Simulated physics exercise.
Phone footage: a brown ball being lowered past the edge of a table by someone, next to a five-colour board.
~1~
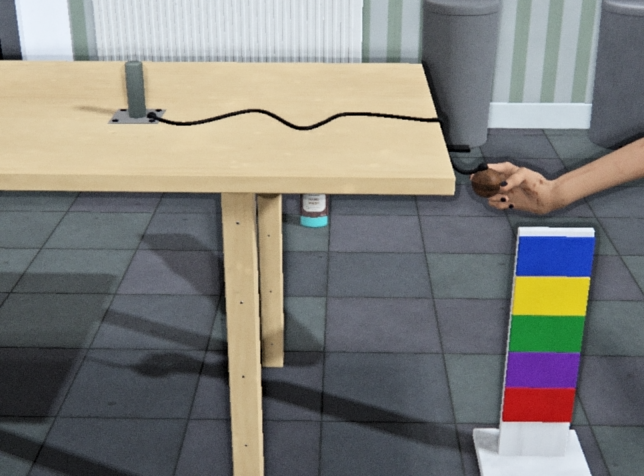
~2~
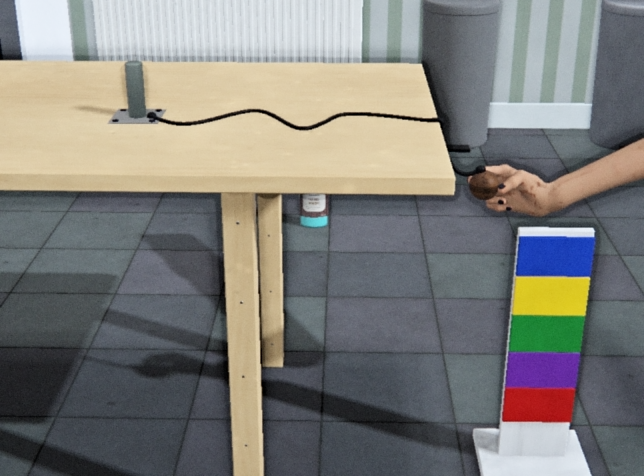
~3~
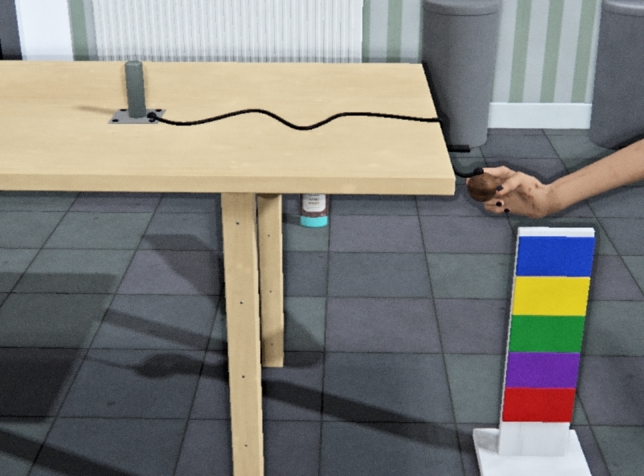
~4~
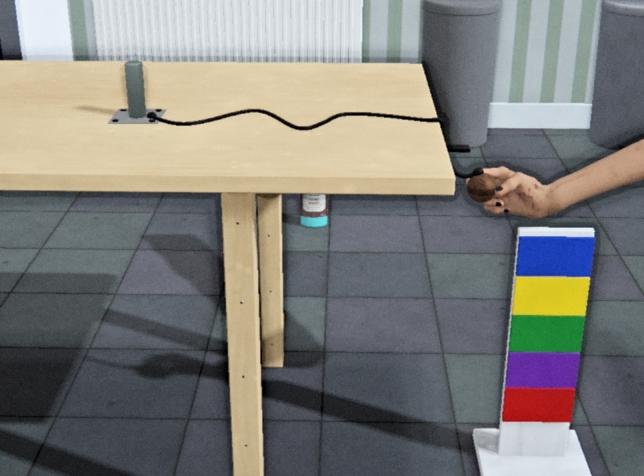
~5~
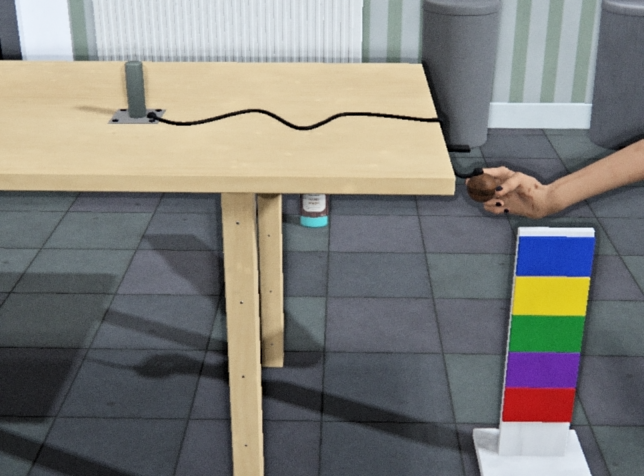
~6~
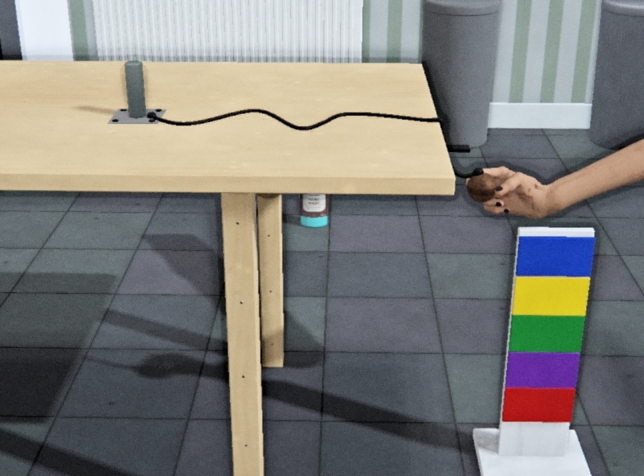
The video shows a hand at the right holding a brown ball beside a wooden table, with a slack black cord running across the top from a small post, near an upright multicoloured striped board; almost nothing moves.
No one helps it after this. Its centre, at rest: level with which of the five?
Yellow.
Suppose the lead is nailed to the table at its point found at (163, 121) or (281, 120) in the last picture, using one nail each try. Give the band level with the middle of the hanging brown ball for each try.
Going through them one at a time, the answers are yellow; blue.
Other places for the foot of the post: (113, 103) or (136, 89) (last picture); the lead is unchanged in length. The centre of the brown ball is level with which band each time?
In that order: Blue; blue.
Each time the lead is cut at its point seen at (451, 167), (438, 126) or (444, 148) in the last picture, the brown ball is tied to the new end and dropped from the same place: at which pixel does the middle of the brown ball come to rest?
Try by try: (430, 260), (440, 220) and (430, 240).
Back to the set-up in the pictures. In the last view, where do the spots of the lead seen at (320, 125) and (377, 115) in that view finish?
One ends up around (383, 121), the other around (439, 146).
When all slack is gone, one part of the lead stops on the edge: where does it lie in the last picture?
It's near (357, 114) in the last picture.
Soon after, ball near (456, 288); level with yellow.
After that, ball near (416, 288); level with yellow.
In the end, ball near (434, 291); level with yellow. Its centre hangs level with the yellow band.
